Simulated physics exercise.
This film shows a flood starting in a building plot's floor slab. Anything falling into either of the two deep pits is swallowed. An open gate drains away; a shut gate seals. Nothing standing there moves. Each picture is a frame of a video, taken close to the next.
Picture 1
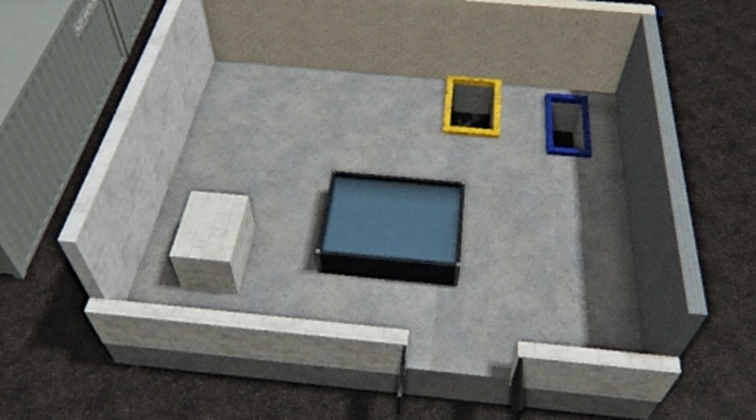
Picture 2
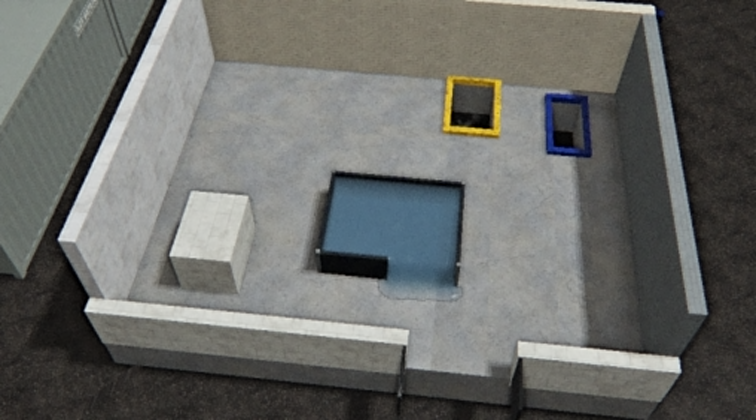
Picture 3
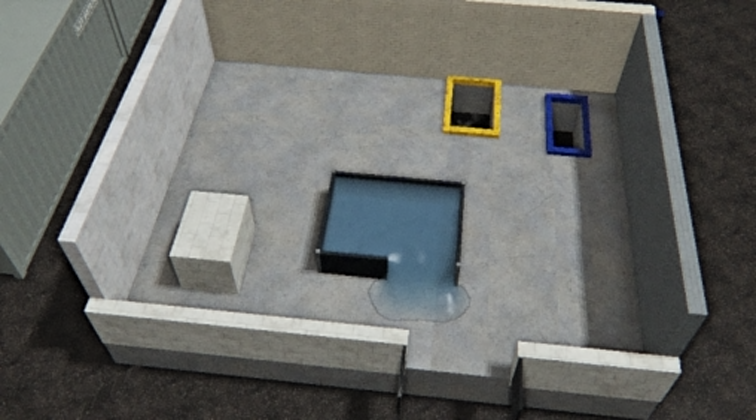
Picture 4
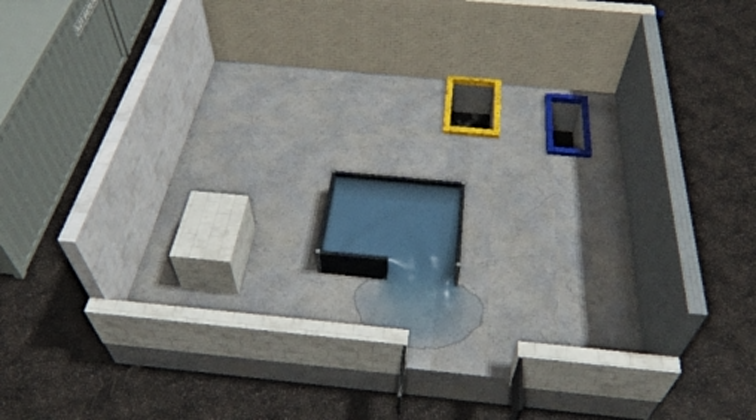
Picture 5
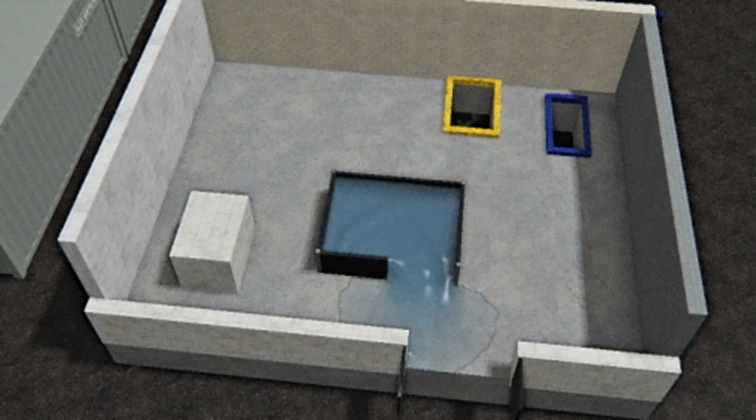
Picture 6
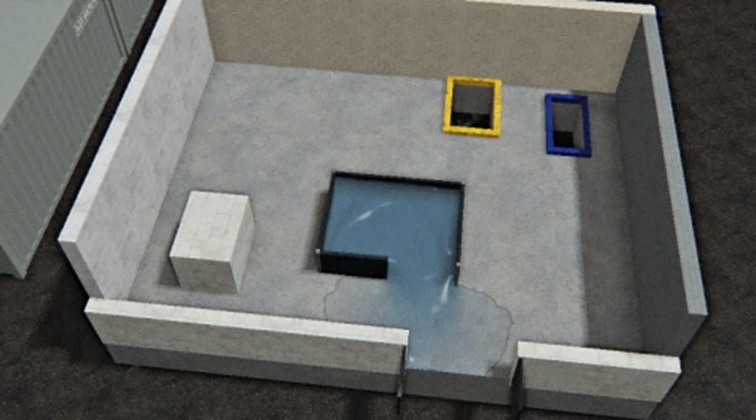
Water poured out through a gap in the front of a dark-sided tank and spread across the grey floor of a walled plot, reaching the low front wall and its opening.
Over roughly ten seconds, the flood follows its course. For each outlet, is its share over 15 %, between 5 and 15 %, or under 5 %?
Shares: The gate over 15 %; the yellow pit under 5 %; the blue pit under 5 %.
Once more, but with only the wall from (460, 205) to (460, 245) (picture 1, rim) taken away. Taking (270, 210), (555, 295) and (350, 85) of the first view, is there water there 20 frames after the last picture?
Spot by spot: Unaffected, then soaked through, then unaffected.
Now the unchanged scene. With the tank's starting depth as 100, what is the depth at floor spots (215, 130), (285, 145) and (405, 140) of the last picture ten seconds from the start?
In order: Roughly 2, 4 and 0 in a hundred.
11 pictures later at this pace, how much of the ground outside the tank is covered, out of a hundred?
I'd put it at roughly 15 per cent.
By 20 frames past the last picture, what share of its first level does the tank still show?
I'd say around 40 per cent.
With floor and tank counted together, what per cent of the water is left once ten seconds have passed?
Some 46 parts in a hundred have not run off.
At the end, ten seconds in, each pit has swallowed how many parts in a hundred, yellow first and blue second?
First 0 %, then 0 %.
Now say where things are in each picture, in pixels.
The first picture shows the tank at (393, 219) is whole and still.
In the second picture, the front is at (383, 288), out from the gap at (421, 274).
In the third picture, the front is at (384, 310), out from the gap at (421, 275).
In the fourth picture, water pours out at (421, 276) and has run to a hidden place.
In the fifth picture, water pours out at (421, 275) and has run to a hidden place.
In the sixth picture, the front is at a hidden place, out from the gap at (421, 275).
A moment on, water covers 10 % of the floor; the gate 8 %, the yellow pit 0 %, the blue pit 0 %.
Next, water covers 15 % of the floor; the gate 20 %, the yellow pit 0 %, the blue pit 0 %.
Then, water covers 25 % of the floor; the gate 32 %, the yellow pit 0 %, the blue pit 0 %.
Later, water covers 35 % of the floor; the gate 45 %, the yellow pit 0 %, the blue pit 0 %.
In the end, water covers 50 % of the floor; the gate 55 %, the yellow pit 0 %, the blue pit 0 %.
